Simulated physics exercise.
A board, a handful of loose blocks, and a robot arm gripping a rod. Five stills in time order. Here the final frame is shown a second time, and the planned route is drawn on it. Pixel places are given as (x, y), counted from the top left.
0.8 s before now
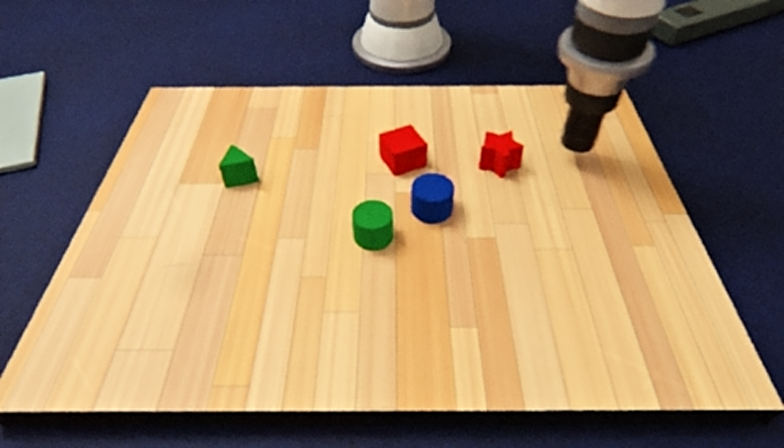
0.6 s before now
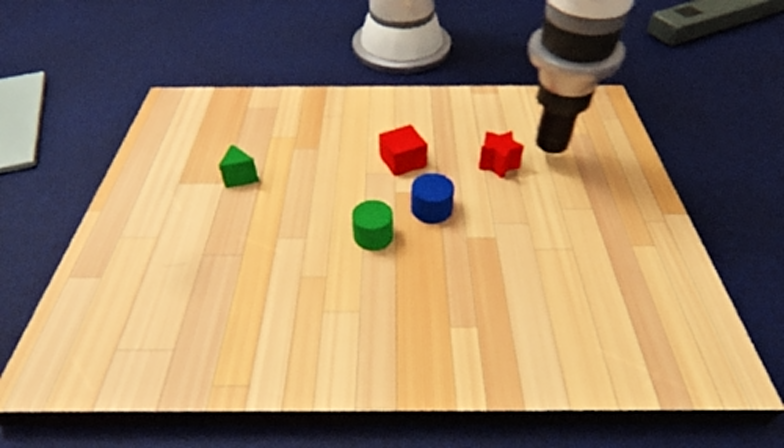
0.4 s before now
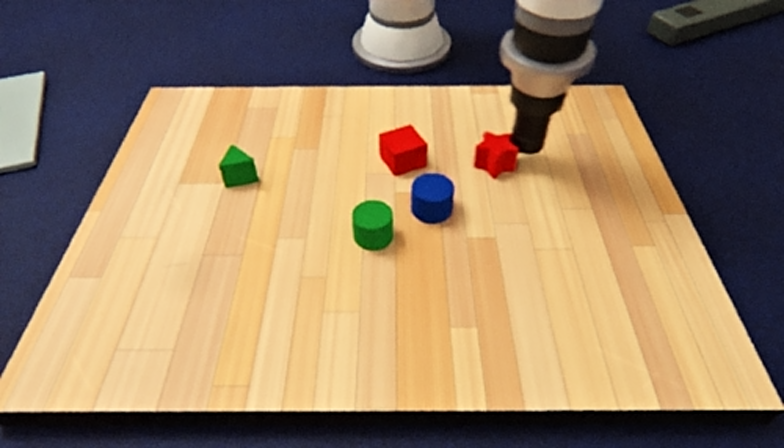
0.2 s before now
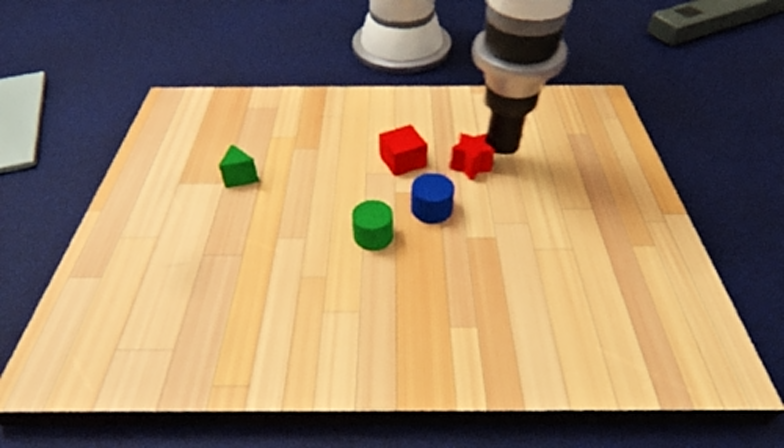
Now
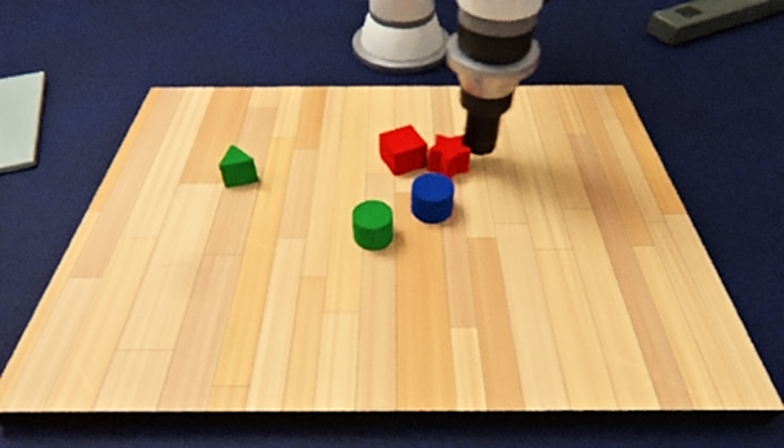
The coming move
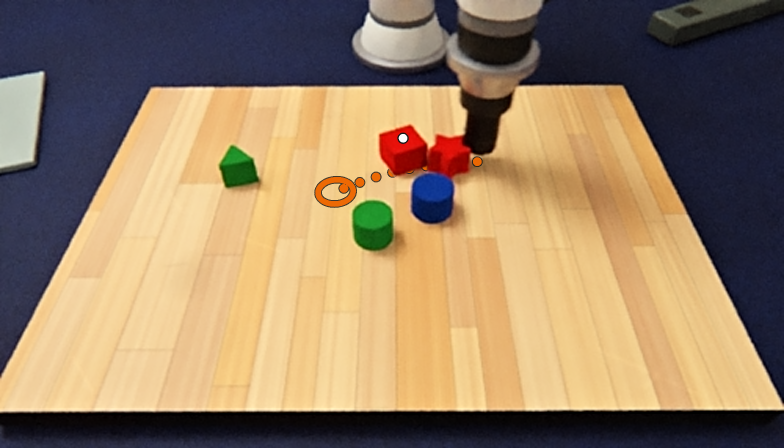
A robot arm moved left across the wooden board and pushed the red star toward the red cube until the two were side by side, while the blue and green blocks stayed still.
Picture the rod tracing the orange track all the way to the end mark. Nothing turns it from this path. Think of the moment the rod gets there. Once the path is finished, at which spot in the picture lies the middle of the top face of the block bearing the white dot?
My prediction: (350, 136).
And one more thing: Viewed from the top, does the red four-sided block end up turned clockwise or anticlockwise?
Clockwise, looking down.
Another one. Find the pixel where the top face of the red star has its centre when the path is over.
It ends at (302, 181).
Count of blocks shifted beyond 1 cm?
It shifts two blocks.
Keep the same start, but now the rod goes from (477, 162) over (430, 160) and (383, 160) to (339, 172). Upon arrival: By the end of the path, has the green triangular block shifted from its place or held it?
It is untouched.
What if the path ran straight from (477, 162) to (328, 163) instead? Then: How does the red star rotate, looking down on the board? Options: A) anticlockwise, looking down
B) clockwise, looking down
I'll go with A - anticlockwise, looking down.
Path on the board, from (477, 162) over (429, 165) and (382, 175) to (336, 192); the dot is on the red four-sided block.
On the path given first. One third of the way, rod (428, 150); red four-sided block (367, 137), turned 45° clockwise; red star (400, 153), turned 10° anticlockwise.
Two thirds of the way, rod (379, 160); red four-sided block (350, 136), turned 90° clockwise; red star (350, 165), turned 15° anticlockwise.
At the end, rod (334, 176); red four-sided block (350, 136), turned 90° clockwise; blue circular block in place; red star (302, 181), turned 15° anticlockwise.
